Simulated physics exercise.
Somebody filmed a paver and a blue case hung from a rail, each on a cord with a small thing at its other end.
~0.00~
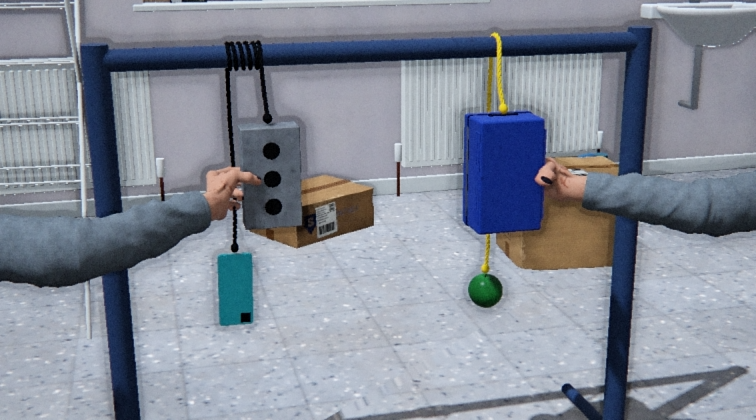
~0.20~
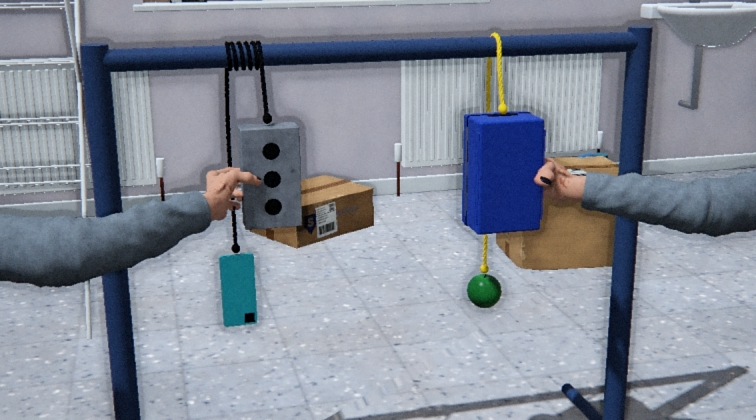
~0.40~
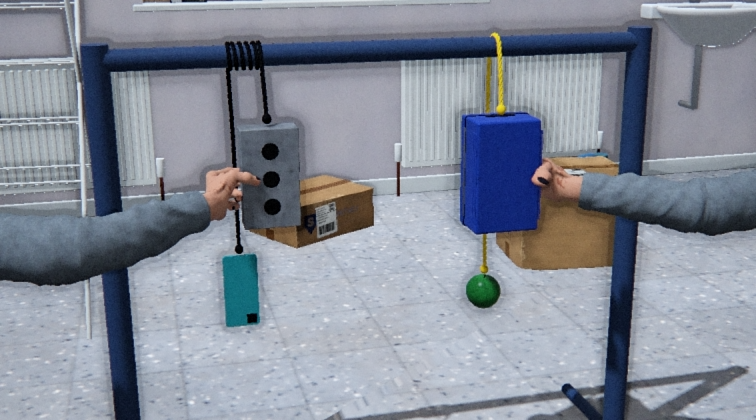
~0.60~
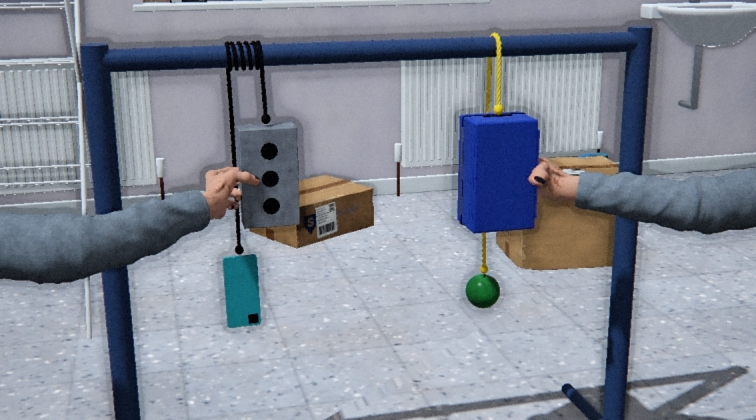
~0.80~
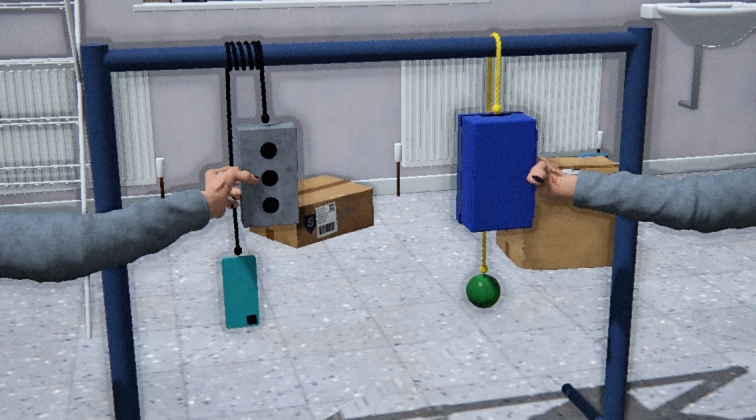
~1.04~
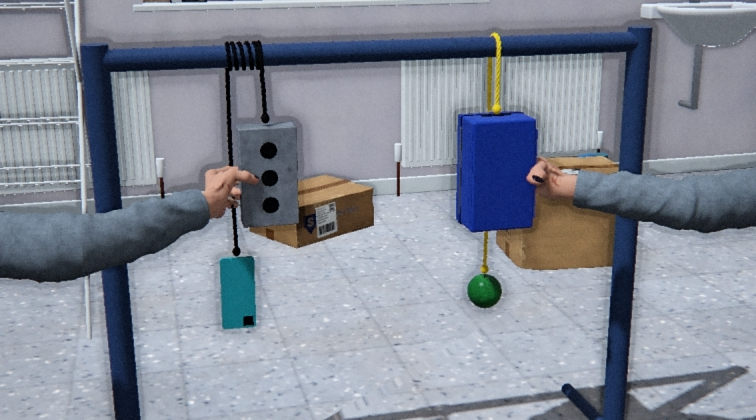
Two hands touch a hanging grey block and a blue case, which shifts slightly left.
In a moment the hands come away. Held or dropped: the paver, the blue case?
The paver is held, the blue case pulls its rope through.
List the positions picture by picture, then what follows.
In the first picture, paver (270, 175); blue case (503, 172); left phone (236, 289); right apple (486, 290).
In the second picture, paver (270, 176); blue case (502, 172).
In the third picture, paver (269, 176); blue case (500, 172).
In the fourth picture, paver (268, 175); blue case (497, 172).
In the fifth picture, paver (268, 175); blue case (495, 171).
In the sixth picture, paver (268, 175); blue case (495, 171); left cord wound several times round the rail; right cord only laid over the rail.
After 1.62 s, paver hanging near (263, 167); blue case on the floor near (489, 397).
After 2.12 s, paver hanging near (265, 166); blue case on the floor.
At rest, paver hanging near (263, 165); blue case on the floor. The paver keeps its height and the blue case runs down to the floor.
